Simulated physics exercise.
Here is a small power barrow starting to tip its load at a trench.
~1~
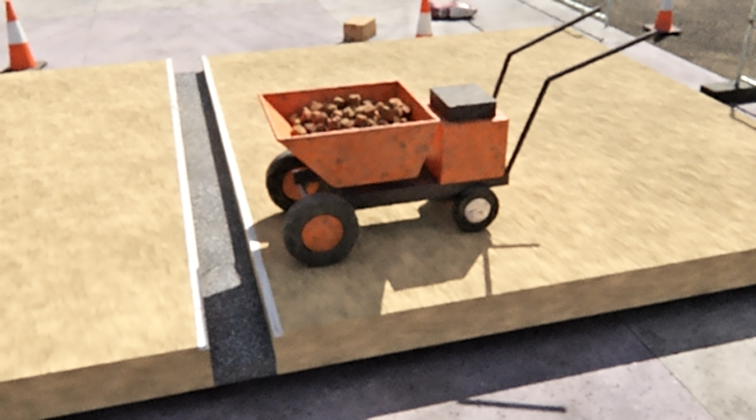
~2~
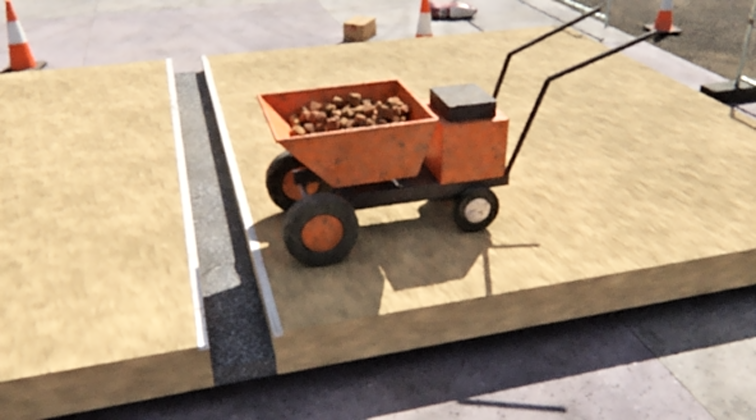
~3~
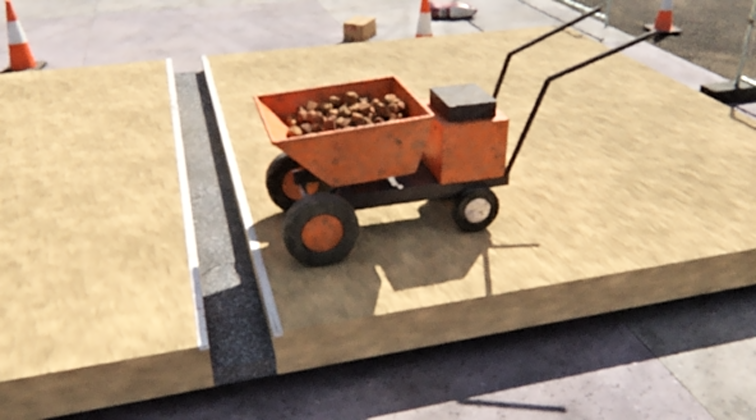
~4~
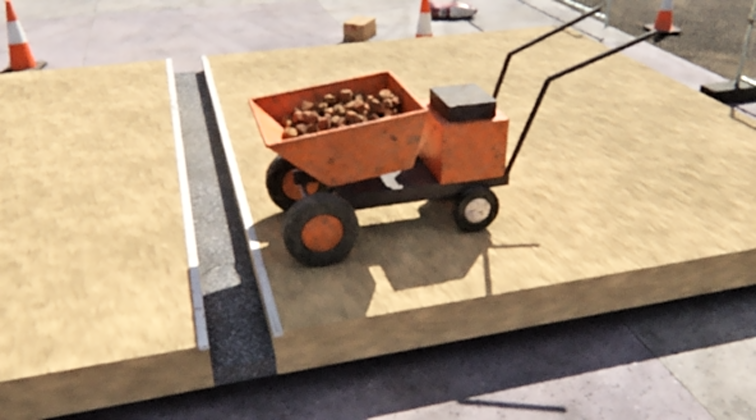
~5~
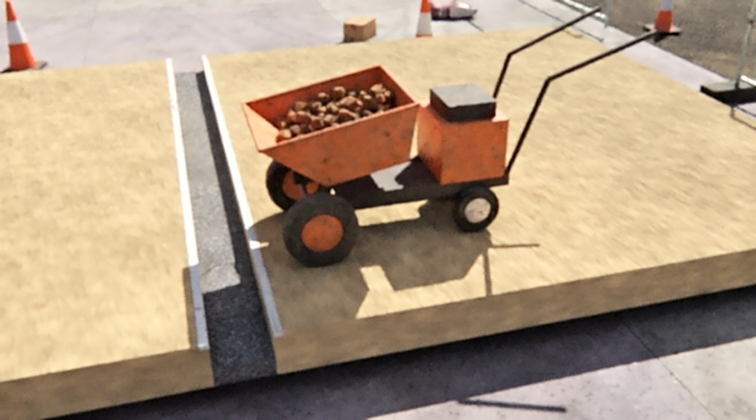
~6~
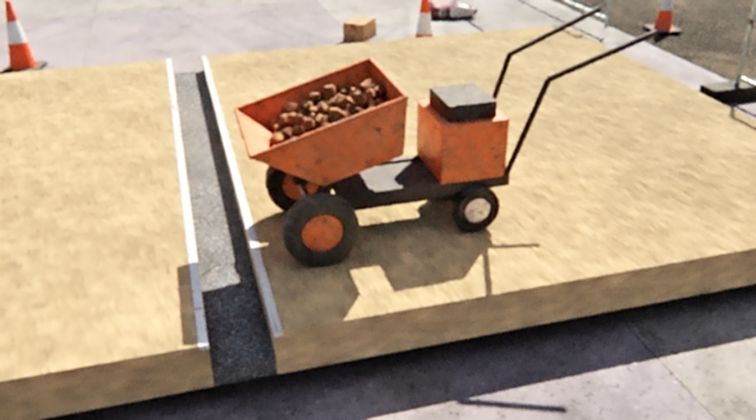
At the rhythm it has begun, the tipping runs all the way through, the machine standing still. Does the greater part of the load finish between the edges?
No.
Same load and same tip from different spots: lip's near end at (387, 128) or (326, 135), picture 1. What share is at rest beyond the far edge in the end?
About 0 % and 10 %.
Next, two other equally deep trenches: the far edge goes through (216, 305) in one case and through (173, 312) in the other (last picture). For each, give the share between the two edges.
I'd put it near 0 in a hundred, then near 60 in a hundred.
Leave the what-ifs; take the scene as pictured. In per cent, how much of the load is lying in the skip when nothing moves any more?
20 in a hundred, roughly.
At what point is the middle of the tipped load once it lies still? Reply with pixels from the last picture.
About (161, 249).
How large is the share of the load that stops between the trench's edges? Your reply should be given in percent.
I'd put it at some 15 per cent.
Just after the last frame, skip tipped steeply; every one in the skip.
A moment on, skip tipped right over; roughly two thirds in the skip; about a tenth in or heaped over the trench; roughly a third beyond it; just a few falling.
Further on, skip tipped right over; roughly a quarter in the skip; about a tenth in or heaped over the trench; roughly two thirds beyond it.
When it is over, skip tipped right over; roughly a quarter in the skip; about a tenth in or heaped over the trench; roughly two thirds beyond it.
